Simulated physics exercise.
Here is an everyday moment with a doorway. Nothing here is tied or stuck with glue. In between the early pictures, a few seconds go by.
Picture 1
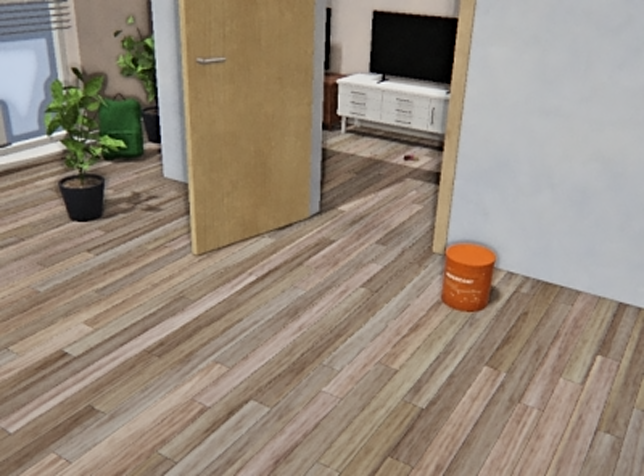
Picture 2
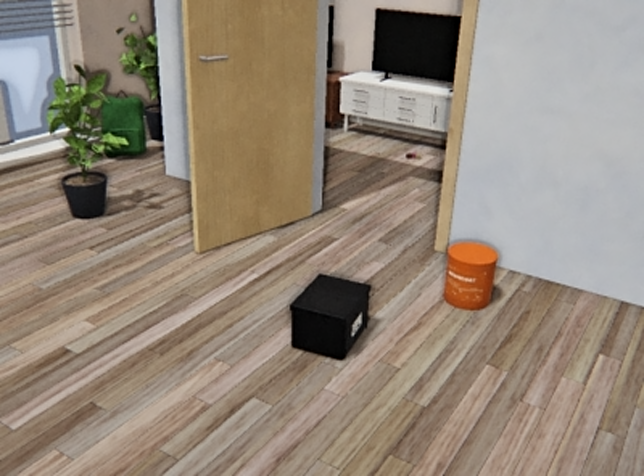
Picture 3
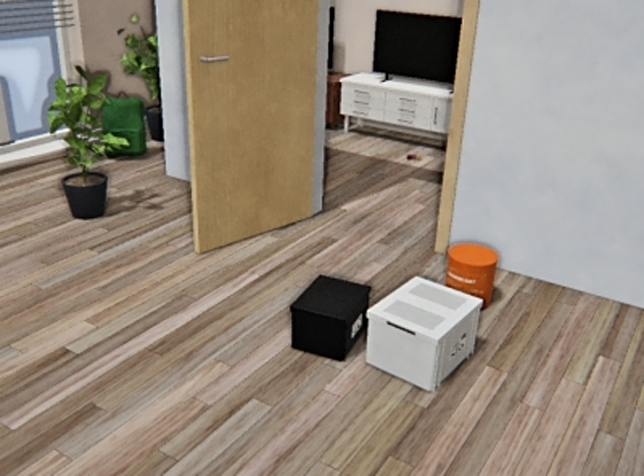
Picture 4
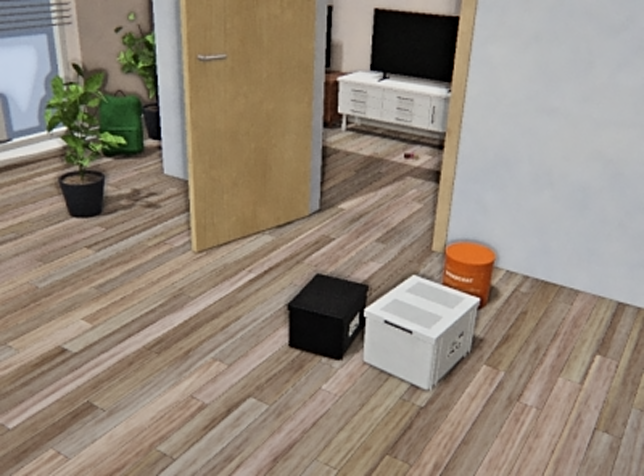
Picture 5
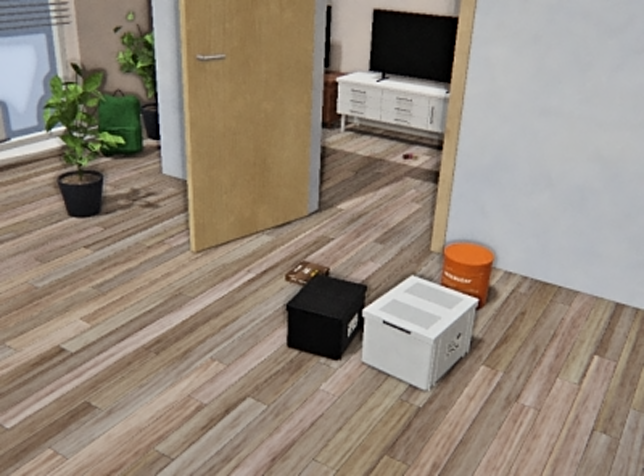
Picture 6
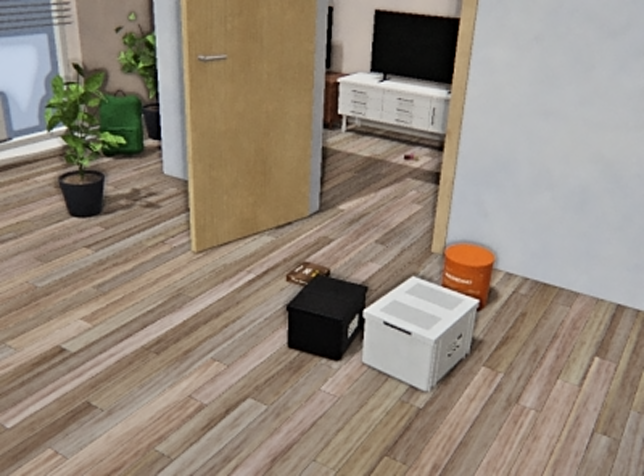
A wooden door stays open as a black box, white box and brown packet appear.
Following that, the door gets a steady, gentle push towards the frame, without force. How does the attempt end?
I expect the door will meet its frame.
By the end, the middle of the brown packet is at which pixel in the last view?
In the last picture, near pixel (405, 277).
Then, 1.10 s on from there, open by 67°.
Then, 1.50 s on from there, open by 46°; brown packet shifted about its own width near (355, 277).
Then, 1.90 s on from there, open by 25°; brown packet shifted well along near (400, 277).
In the end, open by 0°; moved from the start, brown packet; the other 3 unmoved. At the end, from the last picture's camera, brown packet near (405, 277).
